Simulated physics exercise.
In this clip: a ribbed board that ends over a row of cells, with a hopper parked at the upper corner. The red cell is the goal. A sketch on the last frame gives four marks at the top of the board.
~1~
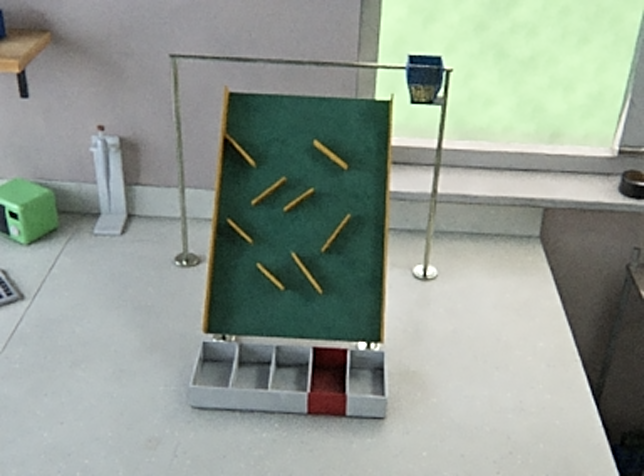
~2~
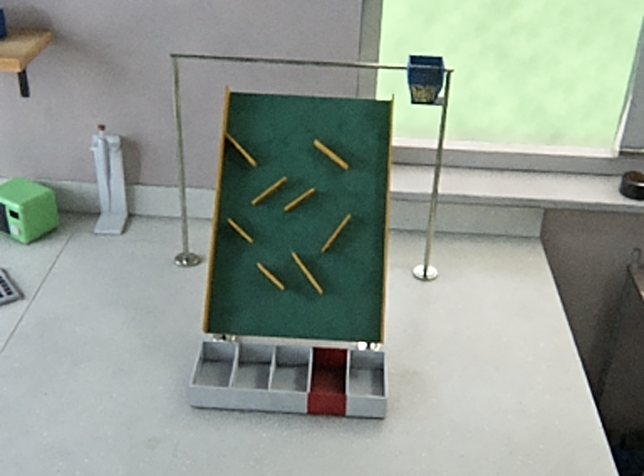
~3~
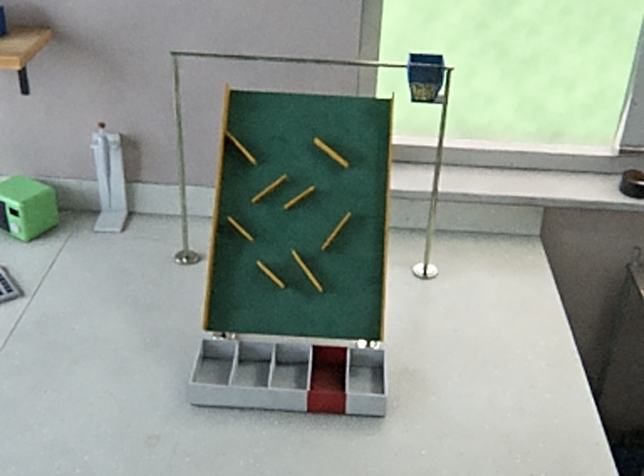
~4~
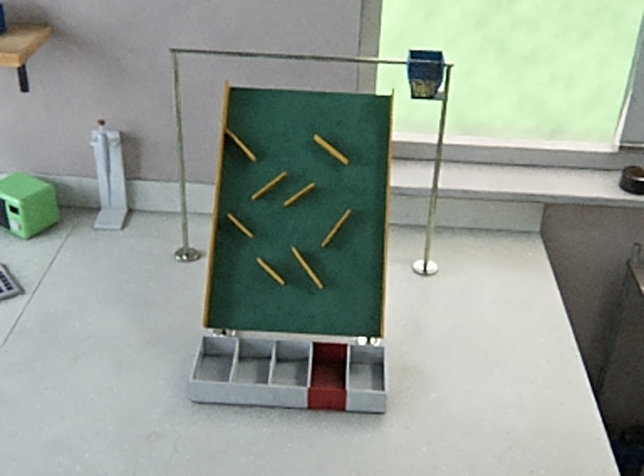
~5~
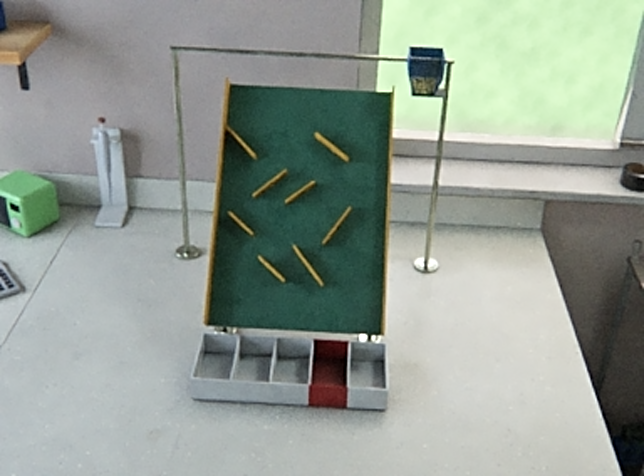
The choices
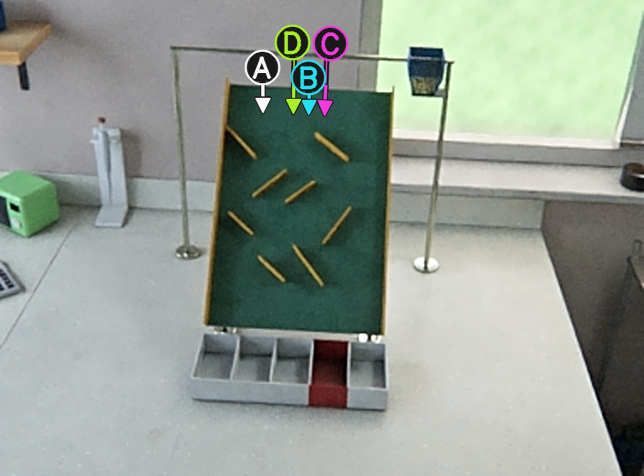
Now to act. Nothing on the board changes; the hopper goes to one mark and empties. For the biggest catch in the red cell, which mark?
A is best.
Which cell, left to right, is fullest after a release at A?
It is the fourth one.
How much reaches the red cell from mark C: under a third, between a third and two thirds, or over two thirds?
It is under a third.
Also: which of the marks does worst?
That would be C.
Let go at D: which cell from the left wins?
The fourth.
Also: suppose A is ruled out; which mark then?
Here it is mark D.
On the marked copy, mark A meets the board at (262, 107); mark B meets the board at (308, 109); mark C meets the board at (324, 110); mark D meets the board at (293, 108).
With A, the larger part in the red cell, roughly a quarter in other cells.
With B, roughly a third in the red cell, roughly two thirds in other cells.
With C, roughly a quarter in the red cell, the larger part in other cells.
With D, roughly half in the red cell, roughly half in other cells.
